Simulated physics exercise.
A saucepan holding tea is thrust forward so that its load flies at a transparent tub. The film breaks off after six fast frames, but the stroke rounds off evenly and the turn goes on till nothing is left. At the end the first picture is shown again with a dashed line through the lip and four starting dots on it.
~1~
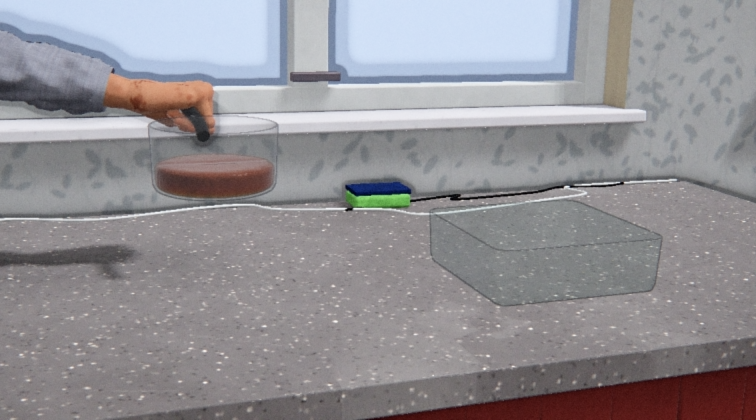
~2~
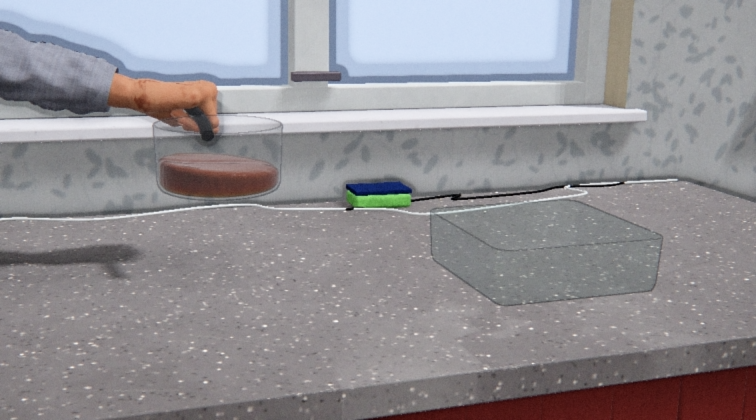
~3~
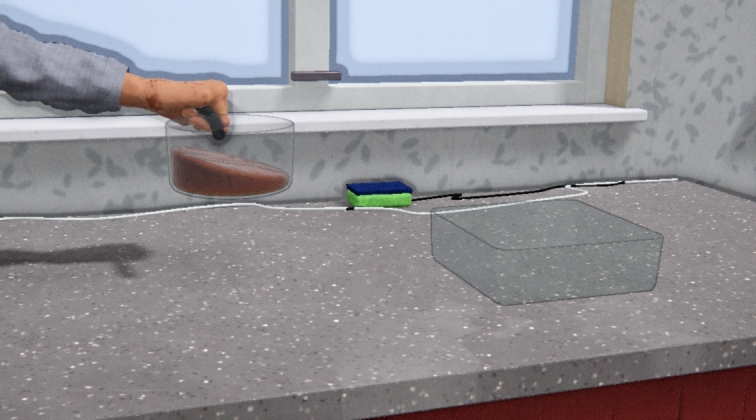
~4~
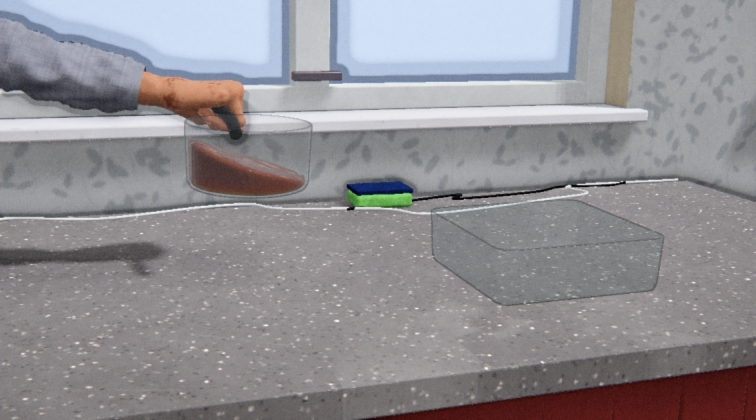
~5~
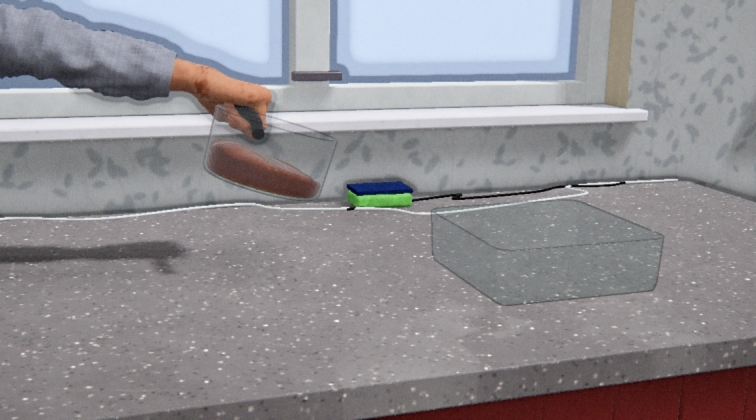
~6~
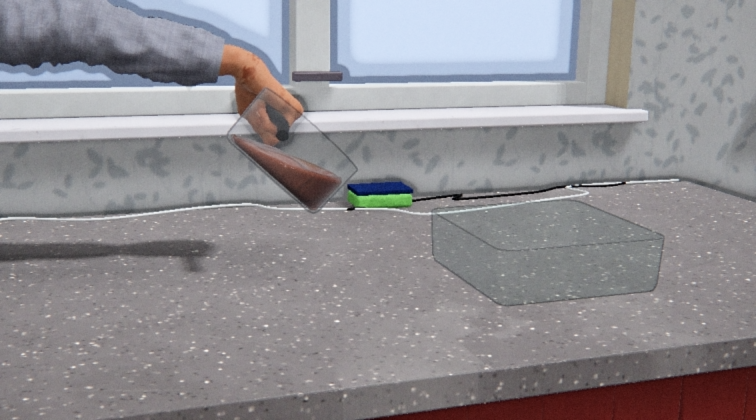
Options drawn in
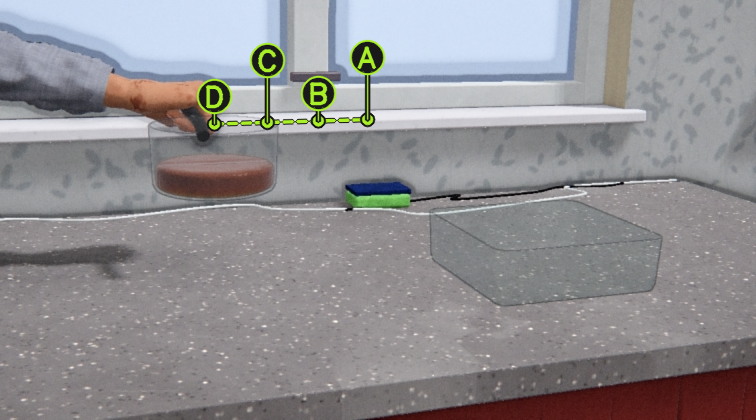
A hand moves a clear pan of brown liquid right above a counter, then tilts it.
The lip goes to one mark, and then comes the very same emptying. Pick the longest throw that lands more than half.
The answer is place A.
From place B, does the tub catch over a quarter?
No, it does not.
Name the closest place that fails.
B it is.
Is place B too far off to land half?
Yes, that goes wrong.
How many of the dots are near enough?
One of them.
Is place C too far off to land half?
Yes, that goes wrong.
On the marked copy, A at (367, 119); B at (318, 121); C at (267, 122); D at (214, 124).
With A, about 69 % lands in the tub, 19 % falls short and 12 % goes beside or beyond.
With B, about 13 % lands in the tub, 85 % falls short.
With C, about 0 % lands in the tub, 100 % falls short.
With D, about 0 % lands in the tub, 100 % falls short.
